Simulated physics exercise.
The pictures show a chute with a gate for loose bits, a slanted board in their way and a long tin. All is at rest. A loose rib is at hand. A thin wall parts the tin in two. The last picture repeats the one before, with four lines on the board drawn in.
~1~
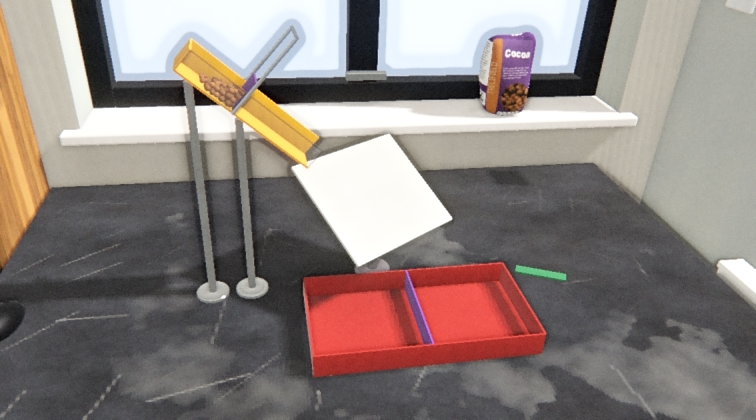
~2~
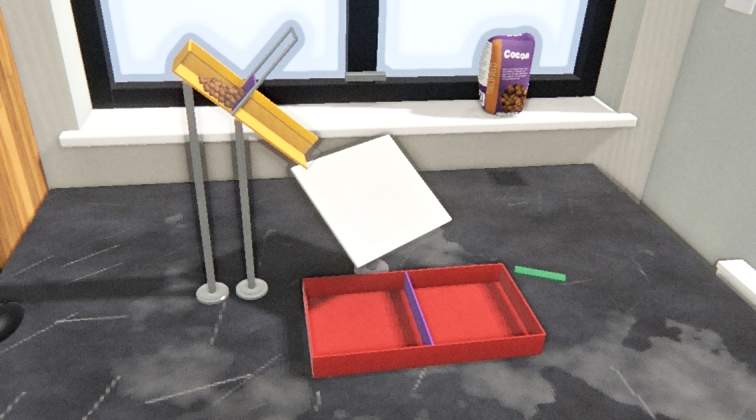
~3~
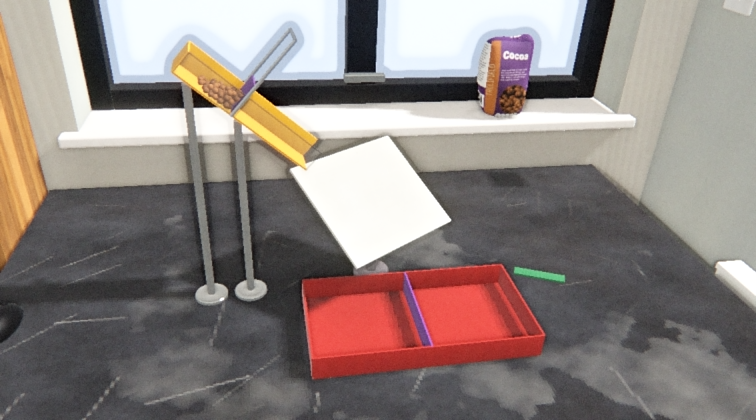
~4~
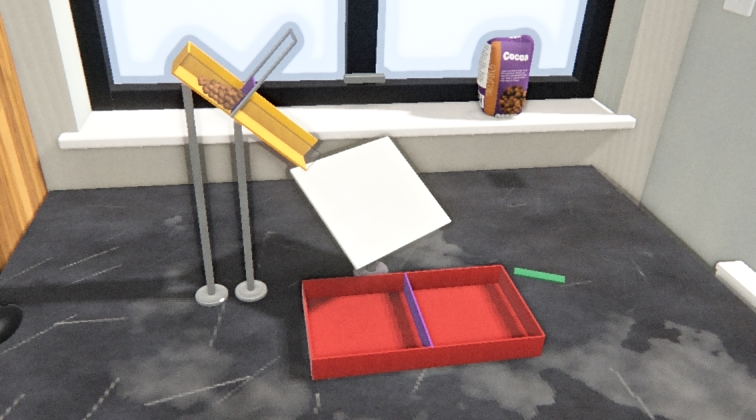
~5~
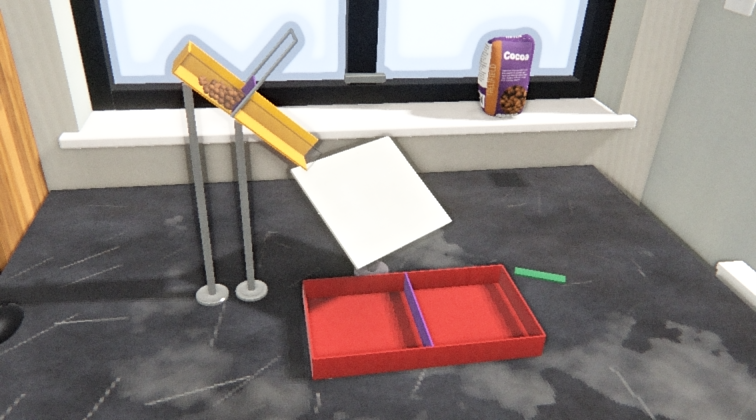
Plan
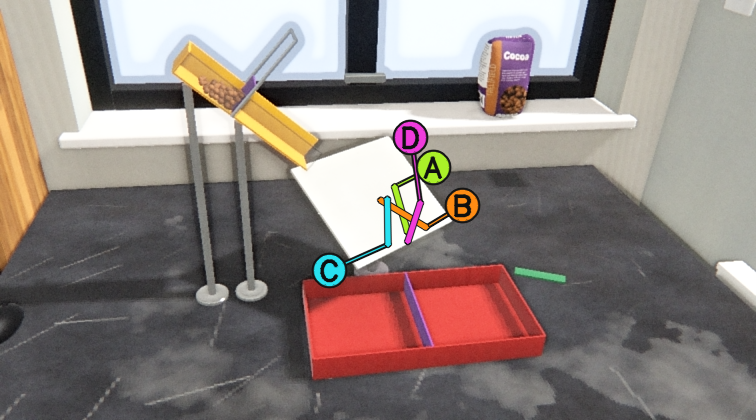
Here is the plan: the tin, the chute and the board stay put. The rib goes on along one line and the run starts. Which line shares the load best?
Line D.
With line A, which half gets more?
Right.
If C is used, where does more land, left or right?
Left.
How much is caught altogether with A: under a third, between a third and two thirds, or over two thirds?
It is over two thirds.
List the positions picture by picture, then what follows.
Load behind the gate at (225, 91), cereal balls; lip of the chute at (306, 161), sloping fairly steeply, in the first picture.
Middle of the board at (375, 195), tilted fairly steeply; middle of its low edge at (408, 241); of its high edge at (343, 150), in the second picture.
Front corners of the tin at (313, 358) and (545, 335); front end of its middle wall at (433, 346); gate still shut at (251, 84), in the third picture.
Middle of the load at (224, 94); lip at (304, 164), in the fourth picture.
Middle of the load at (224, 94); lip at (305, 164), in the fifth picture.
On the marked copy, line A from (394, 186) to (407, 231); line B from (380, 200) to (426, 227); line C from (387, 199) to (388, 244); line D from (420, 202) to (407, 241).
With A, of what is caught, a small part in the left half, most in the right.
With B, of what is caught, a small part in the left half, nearly all in the right.
With C, of what is caught, nearly all in the left half, a small part in the right.
With D, of what is caught, about half in the left half, about half in the right.
